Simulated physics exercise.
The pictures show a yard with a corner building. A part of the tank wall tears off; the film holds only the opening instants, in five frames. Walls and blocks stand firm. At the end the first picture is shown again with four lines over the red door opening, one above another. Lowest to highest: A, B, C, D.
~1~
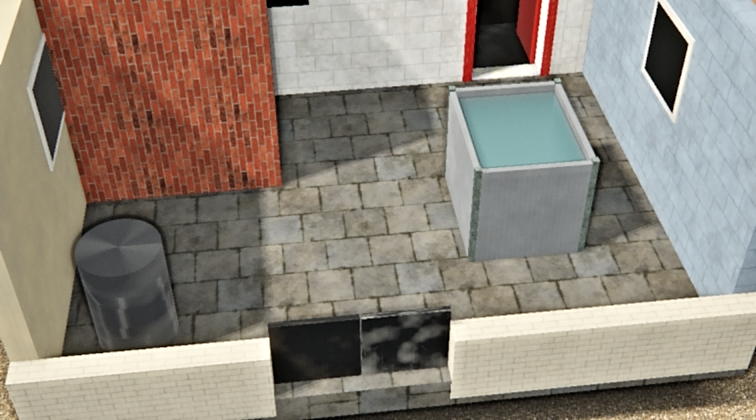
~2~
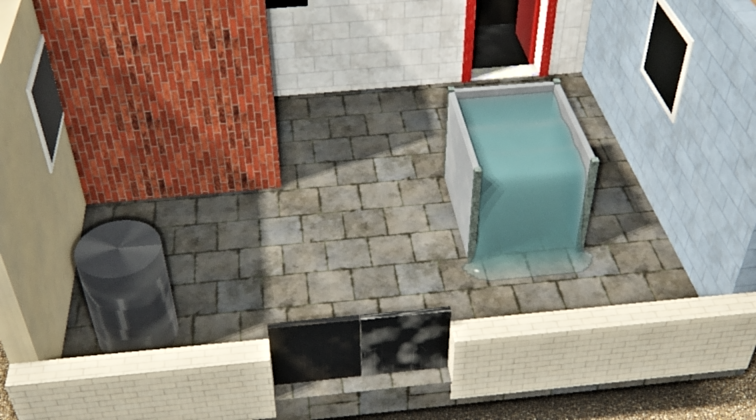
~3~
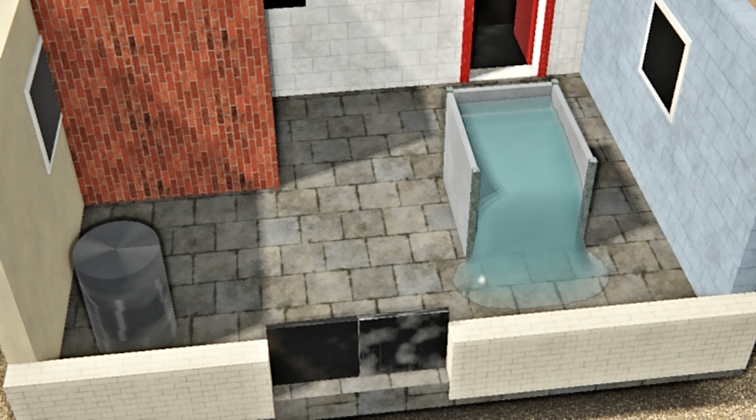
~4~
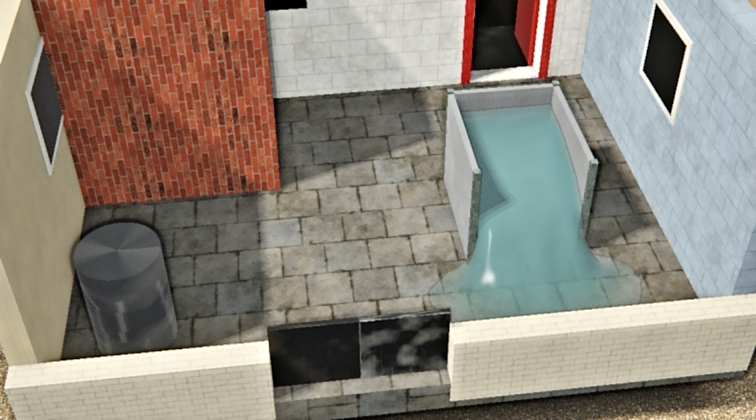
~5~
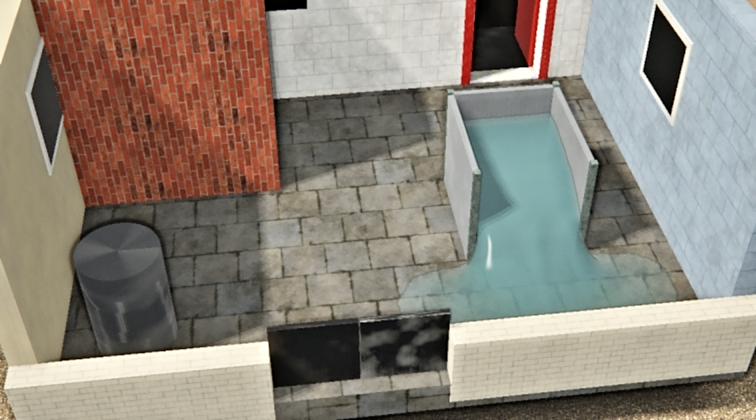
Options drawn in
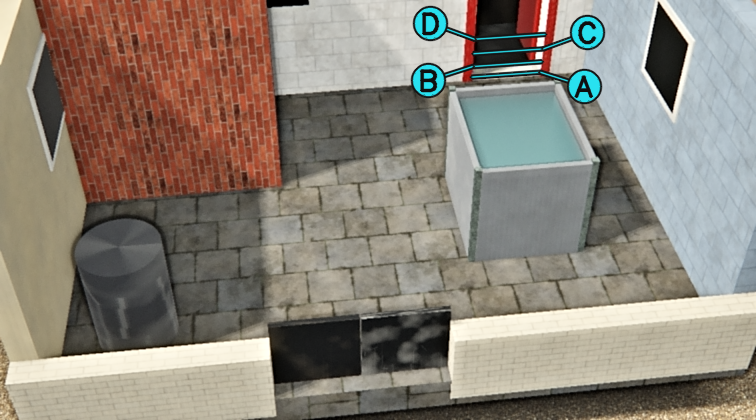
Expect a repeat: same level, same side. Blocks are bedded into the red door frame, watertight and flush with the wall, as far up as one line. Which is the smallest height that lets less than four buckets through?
That is height B.
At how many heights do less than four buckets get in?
Three.
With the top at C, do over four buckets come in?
No, not at all.
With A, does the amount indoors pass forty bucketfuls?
No, less.
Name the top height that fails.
It is A.
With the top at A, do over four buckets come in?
Yes.
On the marked copy, A at (506, 74); B at (507, 64); C at (508, 51); D at (509, 36); from the bottom up A, B, C, D.
If A is chosen, some 20 bucketfuls get in.
If B is chosen, a bucket or two gets in.
If C is chosen, nothing gets over.
If D is chosen, nothing gets over.
